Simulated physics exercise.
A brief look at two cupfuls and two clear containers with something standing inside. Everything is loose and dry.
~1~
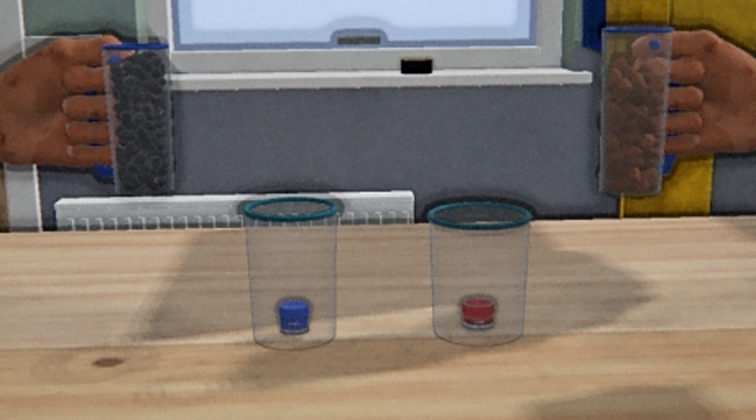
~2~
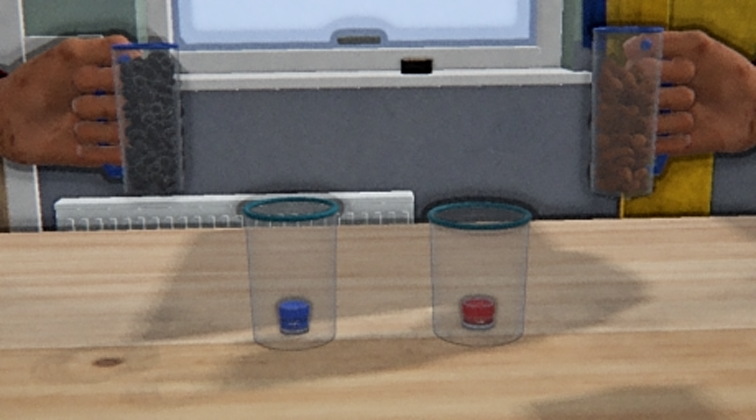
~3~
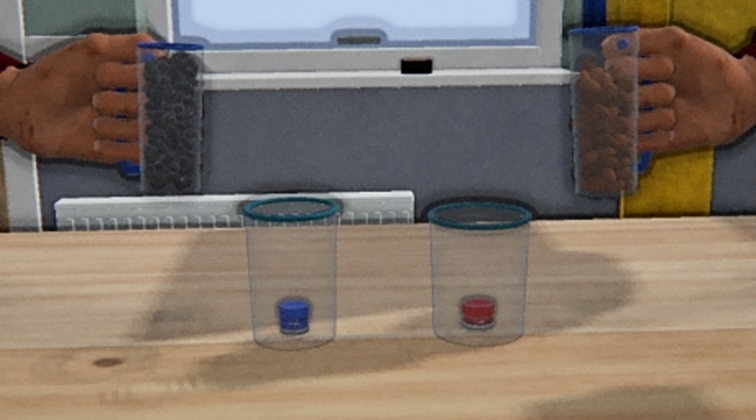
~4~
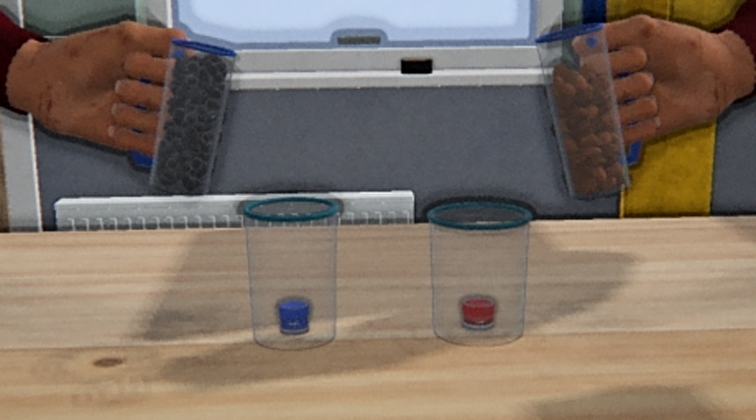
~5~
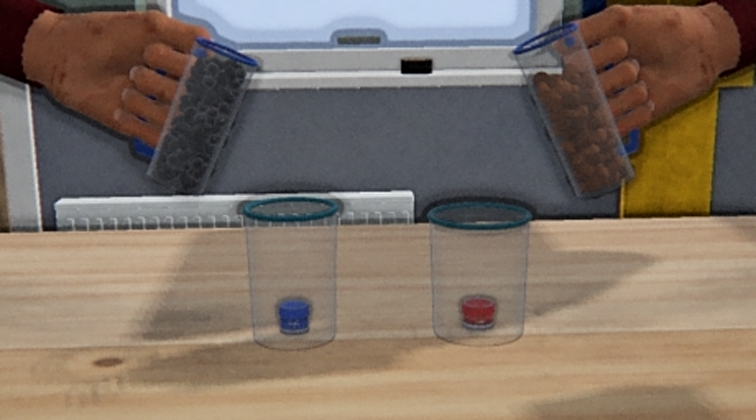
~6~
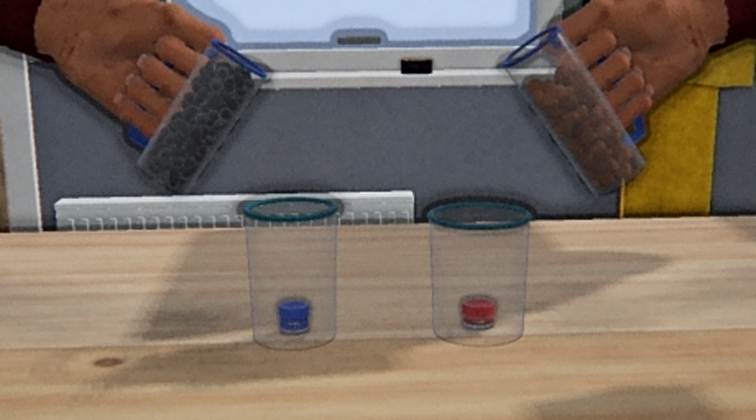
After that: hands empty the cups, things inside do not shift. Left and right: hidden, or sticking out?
Outcome: Left: I'd bet it gets tucked away underneath; right: I'd bet it gets tucked away underneath.
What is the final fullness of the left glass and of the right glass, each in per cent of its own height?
Level check: Left near 50 %, right near 55 %.
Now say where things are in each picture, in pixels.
Small tin in the left glass at (294, 318), a quarter of its height or less; left cup at (140, 120), nearly full of black beans; small tin in the right glass at (478, 314), a quarter of its height or less; right cup at (633, 112), three quarters full of bits of dog kibble, in the first frame.
Left cup at (150, 119), upright; right cup at (624, 112), upright, in the second frame.
Left cup at (170, 119), tipped 3°; right cup at (605, 112), tipped 3°, in the third frame.
Left cup at (191, 119), tipped 13°; right cup at (585, 113), tipped 13°, in the fourth frame.
Left cup at (200, 118), tipped 24°; right cup at (576, 113), tipped 24°, in the fifth frame.
Small tin in the left glass at (294, 318); left cup at (200, 118), tipped 35°; small tin in the right glass at (478, 314); right cup at (576, 113), tipped 35°, in the sixth frame.
Then, 0.55 s after the last picture, left glass empty, all of its cupful still in the cup; right glass empty, all of its cupful still in the cup.
Then, 1.03 s after the last picture, left glass nearly empty, most of its cupful still in the cup; right glass nearly empty, nearly all of its cupful still in the cup.
Then, 1.44 s after the last picture, left glass half full, none of its cupful still in the cup; right glass a third full, none of its cupful still in the cup.
At rest, left glass half full (surface near (293, 271)), nothing beside it; right glass half full (surface near (479, 268)), nothing beside it; the left thing is covered; the right thing is covered.
